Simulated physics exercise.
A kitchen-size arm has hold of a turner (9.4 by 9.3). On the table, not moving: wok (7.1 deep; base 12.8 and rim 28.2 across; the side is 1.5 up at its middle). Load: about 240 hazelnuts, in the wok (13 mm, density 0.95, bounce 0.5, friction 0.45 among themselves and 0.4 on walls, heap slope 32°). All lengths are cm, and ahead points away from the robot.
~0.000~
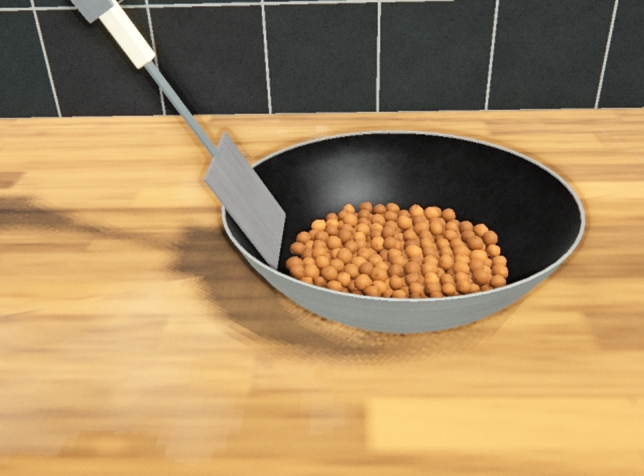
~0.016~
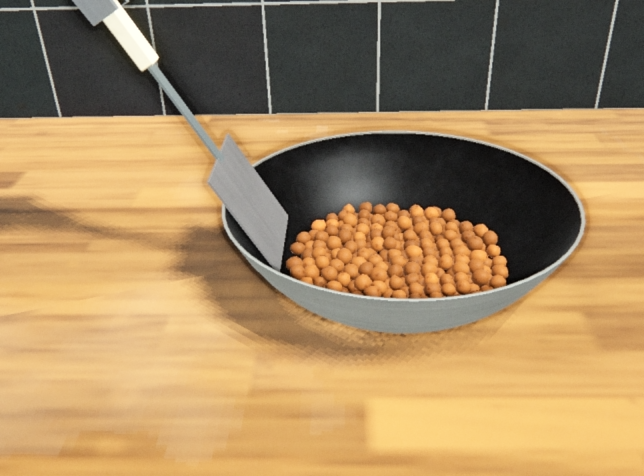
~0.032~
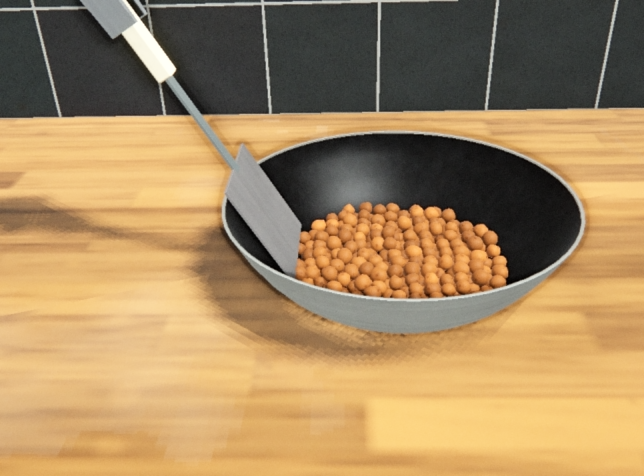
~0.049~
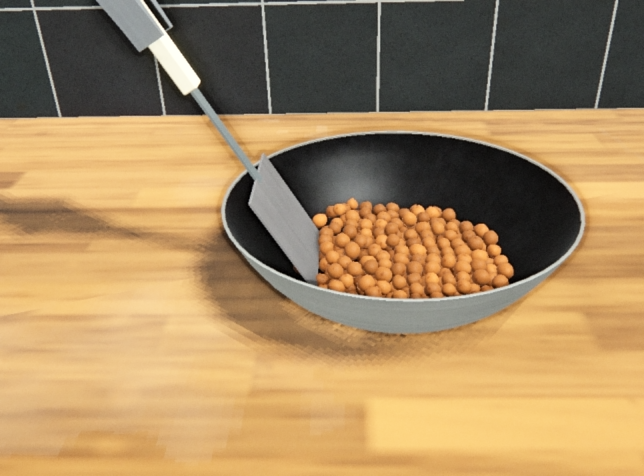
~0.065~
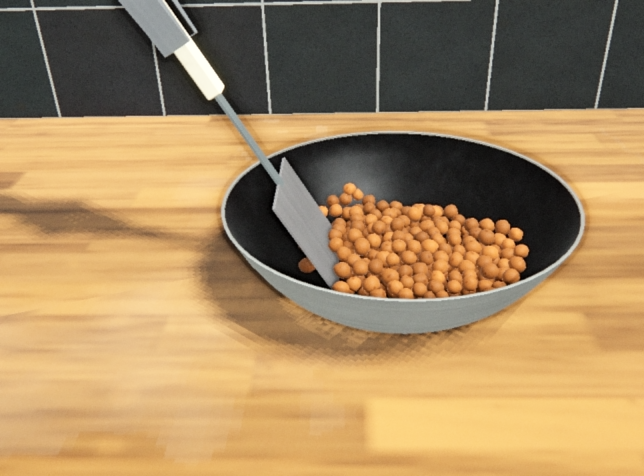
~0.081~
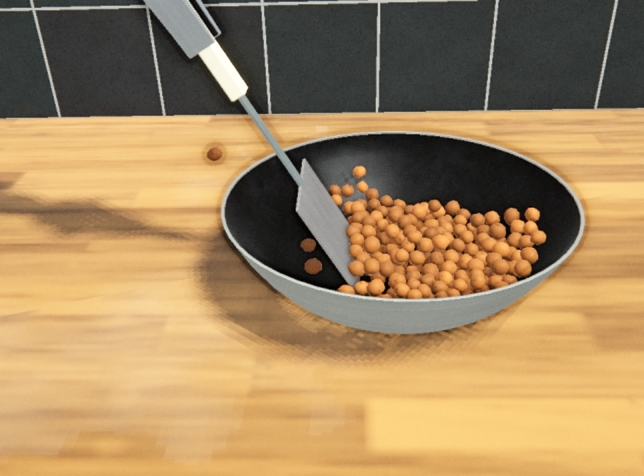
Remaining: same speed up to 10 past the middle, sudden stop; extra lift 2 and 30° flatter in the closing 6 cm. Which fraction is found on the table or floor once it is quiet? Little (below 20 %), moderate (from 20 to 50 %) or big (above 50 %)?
Share on the table or floor: Moderate (from 20 to 50 %).
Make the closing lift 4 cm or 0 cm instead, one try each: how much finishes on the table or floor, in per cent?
Some 30 and 25 per cent.
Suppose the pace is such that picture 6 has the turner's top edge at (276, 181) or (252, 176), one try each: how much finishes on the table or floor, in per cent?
About 25 and 5 per cent.
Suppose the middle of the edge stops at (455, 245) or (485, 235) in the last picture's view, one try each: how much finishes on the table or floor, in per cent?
Some 5 and 15 per cent.
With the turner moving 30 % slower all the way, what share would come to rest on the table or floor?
It would be near 30 per cent.
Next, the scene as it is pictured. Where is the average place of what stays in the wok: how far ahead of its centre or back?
About 3.0 cm ahead.
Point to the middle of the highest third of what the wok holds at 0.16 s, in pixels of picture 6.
At about (503, 229).
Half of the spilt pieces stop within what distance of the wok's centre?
Roughly 28 cm.
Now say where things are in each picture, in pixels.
Turner top edge at (215, 154), sloping 60°; upper third of the load around (404, 254), from x 295 to 500, top at y 210; 239 in the wok, in the first frame.
Turner top edge at (218, 156), sloping 60°; upper third of the load around (404, 254), from x 295 to 500, top at y 210, in the second frame.
Turner top edge at (234, 166), sloping 60°; upper third of the load around (404, 254), from x 295 to 500, top at y 210, in the third frame.
Turner top edge at (257, 177), sloping 60°; upper third of the load around (396, 252), from x 300 to 505, top at y 205, in the fourth frame.
Turner top edge at (279, 181), sloping 60°; upper third of the load around (398, 245), from x 285 to 520, top at y 190, in the fifth frame.
Turner top edge at (301, 182), sloping 60°; upper third of the load around (414, 241), from x 215 to 540, top at y 155; 238 in the wok, 1 on the blade or in flight, in the sixth frame.
By 0.12 s, sloping 60°, highest piece 23 above the table; 238 in the wok, 1 on the blade or in flight.
By 0.16 s, sloping 52°, highest piece 35 above the table; 236 in the wok, 3 on the blade or in flight.
By 0.38 s, sloping 30°, highest piece 71 above the table; 159 in the wok, 24 on the table or floor, 56 on the blade or in flight.
By 1.43 s, sloping 30°, highest piece 8 above the table; 158 in the wok, 81 on the table or floor.
Final count, 158 in the wok, 81 on the table or floor. That is 34 % on the table or floor.
